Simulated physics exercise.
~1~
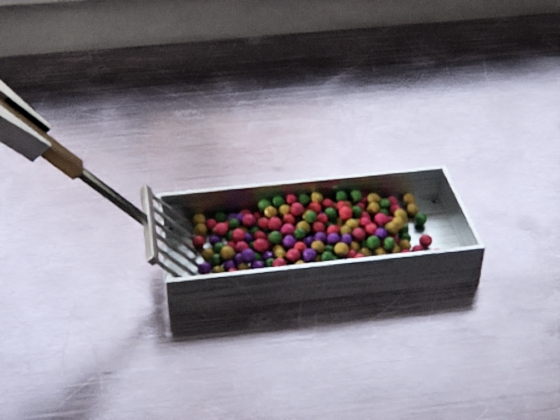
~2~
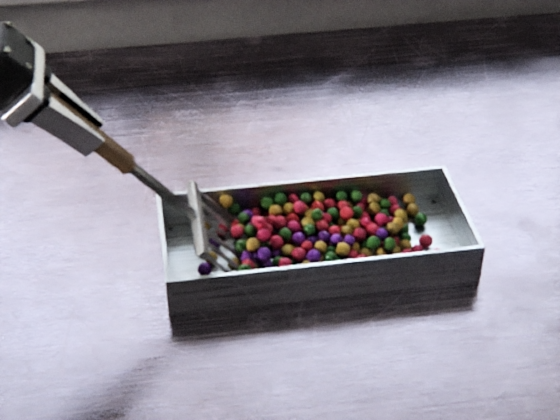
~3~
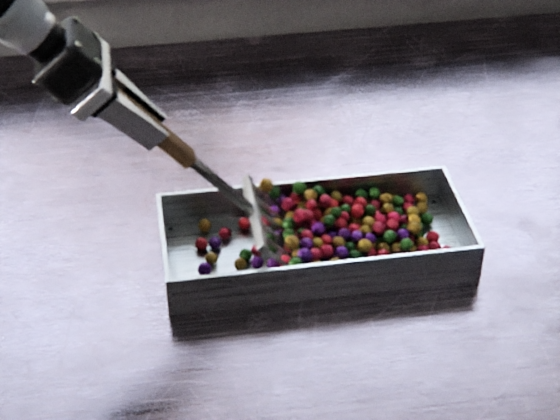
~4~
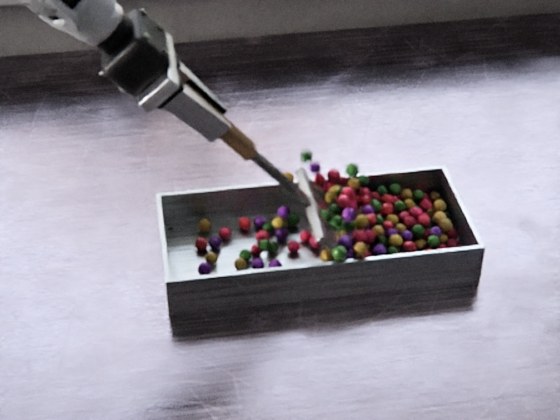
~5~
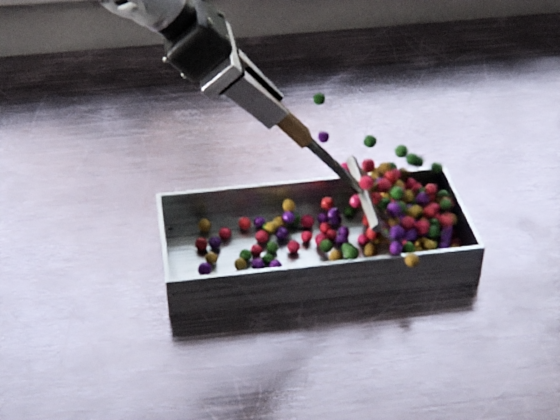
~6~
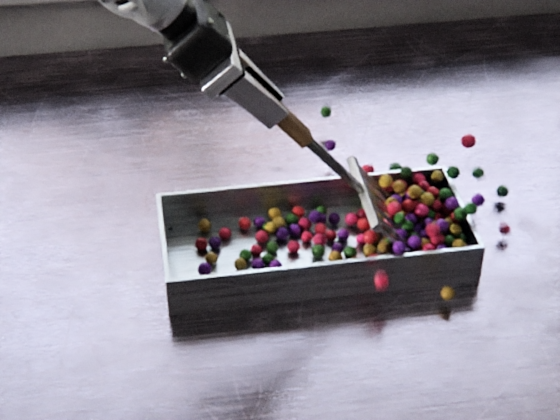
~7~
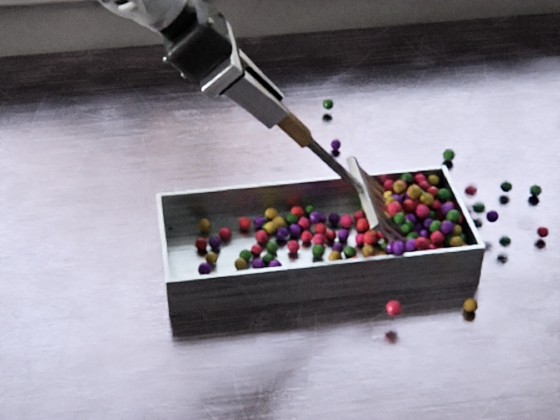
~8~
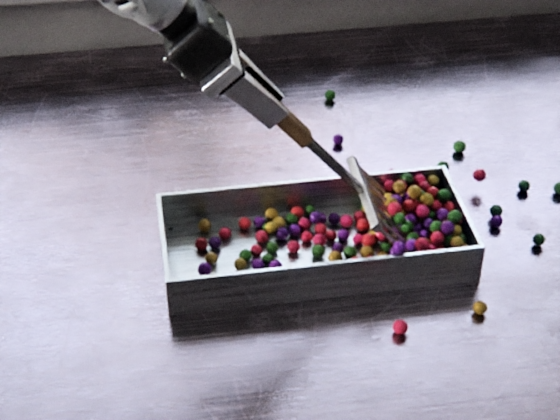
Robotic rake pushing colourful round sweets rightward through a metal trough, heaping them at the far end and scattering some onto the table.
